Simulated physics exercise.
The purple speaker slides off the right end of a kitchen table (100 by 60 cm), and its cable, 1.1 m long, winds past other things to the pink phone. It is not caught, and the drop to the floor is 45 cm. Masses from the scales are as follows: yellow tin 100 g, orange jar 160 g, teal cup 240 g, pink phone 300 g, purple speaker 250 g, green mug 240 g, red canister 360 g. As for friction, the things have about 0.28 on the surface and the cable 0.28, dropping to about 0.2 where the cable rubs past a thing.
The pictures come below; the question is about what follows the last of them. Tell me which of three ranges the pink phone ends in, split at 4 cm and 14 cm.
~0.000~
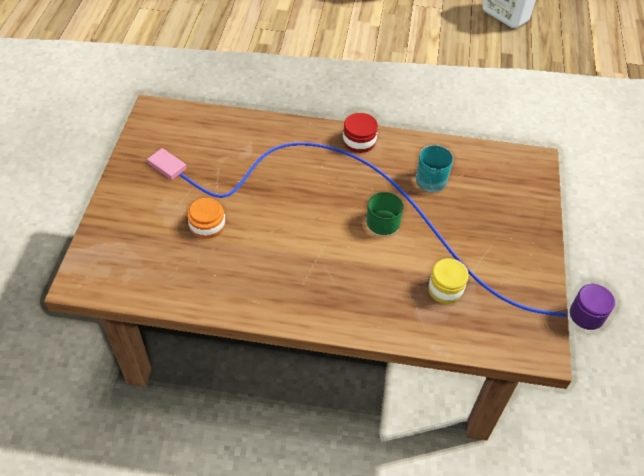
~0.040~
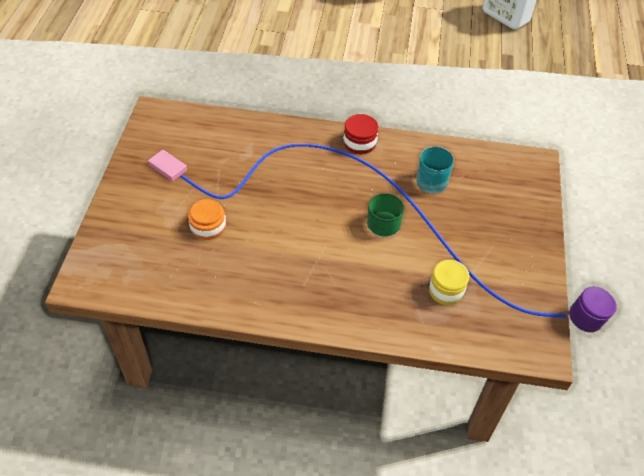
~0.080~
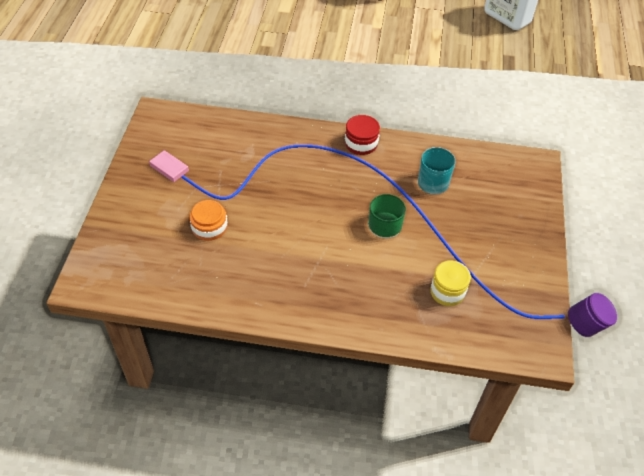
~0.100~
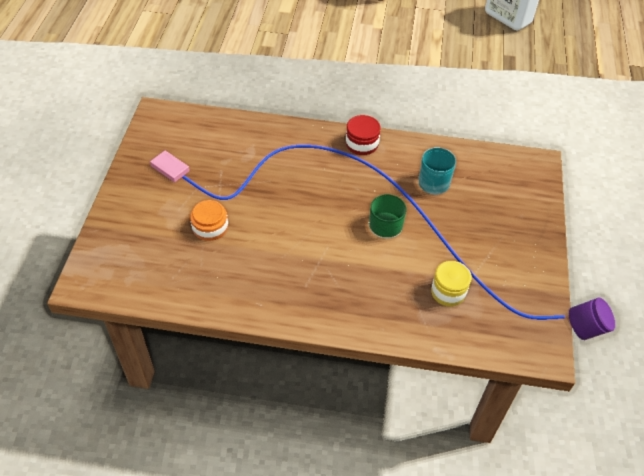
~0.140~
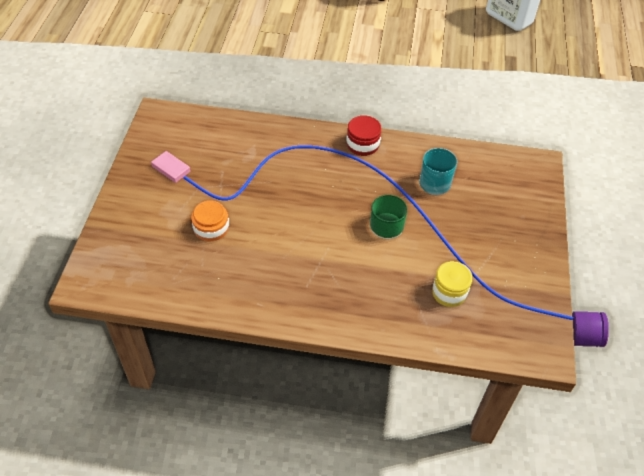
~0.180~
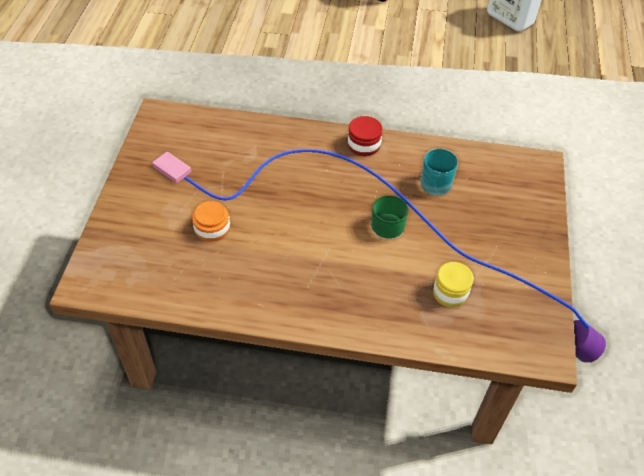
Reach: Wide.
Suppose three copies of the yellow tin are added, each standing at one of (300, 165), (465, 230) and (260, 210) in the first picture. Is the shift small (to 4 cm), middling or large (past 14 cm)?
The first would move a long way, the second just a bit, the third just a bit.
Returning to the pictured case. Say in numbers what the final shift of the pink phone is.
Net shift for the pink phone is around 30 cm.
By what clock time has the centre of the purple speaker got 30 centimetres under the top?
Close to 0.32 s.
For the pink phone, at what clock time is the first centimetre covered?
Pink phone at 0.32 s on the clock.
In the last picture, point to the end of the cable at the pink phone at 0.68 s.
(309, 182) or thereabouts.
At 0.4 s, the cable's tail end at (245, 172); pink phone 12 cm off its start, purple speaker over the edge, green mug 2 cm off its start.
At 0.7 s, the cable's tail end at (309, 182); pink phone 28 cm off its start, purple speaker over the edge, green mug 2 cm off its start.
At 0.9 s, the cable's tail end at (317, 183); pink phone 29 cm off its start at (301, 187), purple speaker over the edge, green mug 2 cm off its start at (389, 215).
At 1.2 s, the cable's tail end at (317, 183); pink phone 29 cm off its start, purple speaker over the edge, green mug 2 cm off its start.
At 2.4 s, the cable's tail end at (317, 183); pink phone 29 cm off its start at (301, 187), purple speaker over the edge, green mug 2 cm off its start at (389, 215).
